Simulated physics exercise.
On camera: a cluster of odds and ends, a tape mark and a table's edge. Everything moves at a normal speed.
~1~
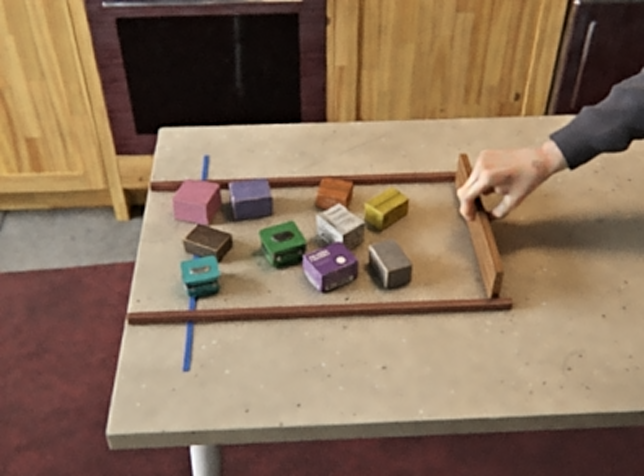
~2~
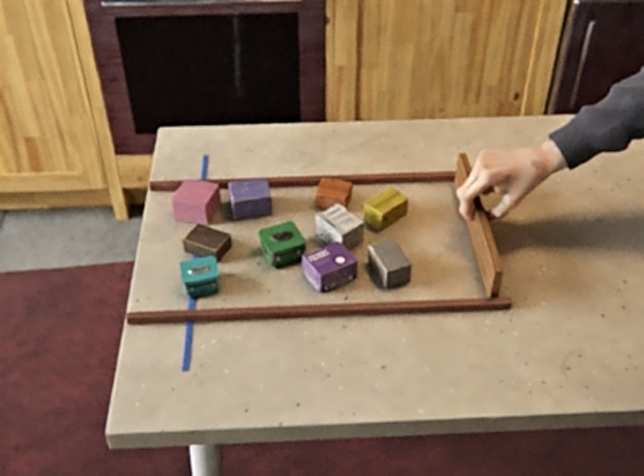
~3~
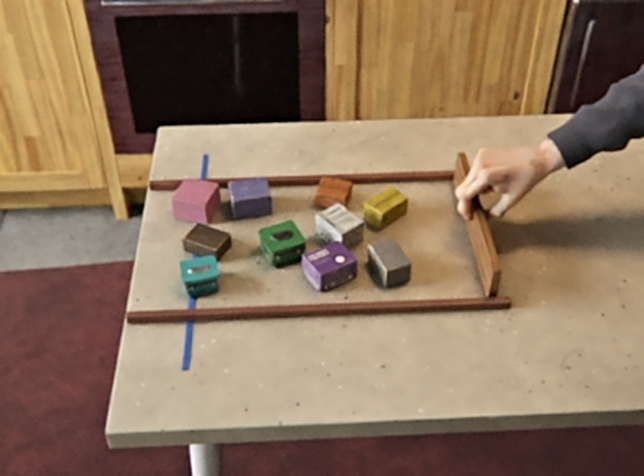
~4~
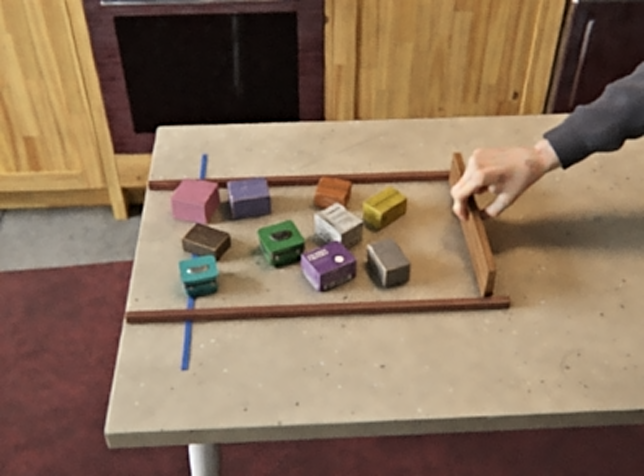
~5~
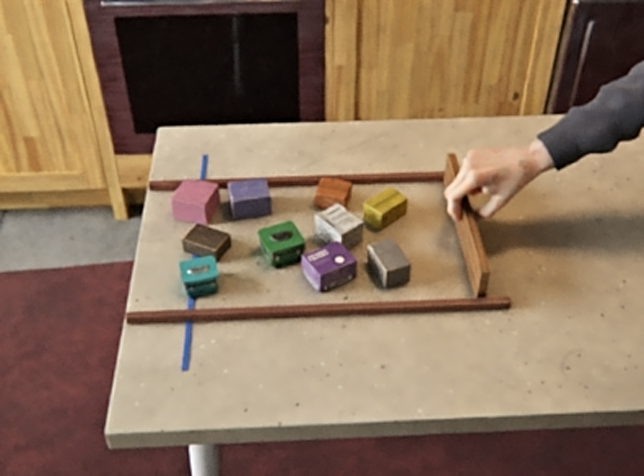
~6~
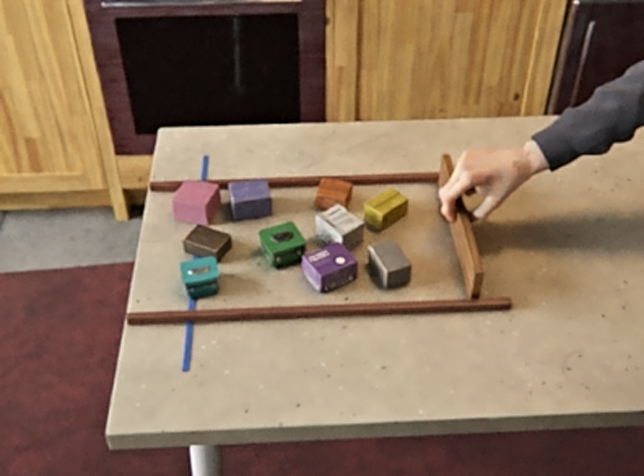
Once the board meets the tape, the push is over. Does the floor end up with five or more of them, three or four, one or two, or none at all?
Three to four tumble.
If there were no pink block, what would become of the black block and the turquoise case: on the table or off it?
Well, the black block goes off the edge while the turquoise case goes off the edge.
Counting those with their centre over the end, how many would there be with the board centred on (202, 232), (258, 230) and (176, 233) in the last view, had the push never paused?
Respectively, 3, 0 and 6.
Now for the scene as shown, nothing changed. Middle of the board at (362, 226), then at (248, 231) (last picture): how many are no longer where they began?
At the first spot the count is 5, and at the second it is 10.
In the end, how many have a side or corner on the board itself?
Total: 3.
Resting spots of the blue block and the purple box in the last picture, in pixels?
Final spots - blue block (152, 199), purple box (141, 294).
Soon after, none off yet; pink block at rest near (197, 202); turquoise case at rest near (200, 278); black block at rest near (208, 243).
After that, none off yet; pink block at rest near (197, 202); turquoise case at rest near (200, 278); black block at rest near (206, 243).
And then, none off yet; pink block displaced about its own width near (150, 203); turquoise case displaced well along near (142, 281); black block displaced about its own width near (159, 244).
In the end, the number that fall off is three or four; gone, black block, turquoise case and pink block.
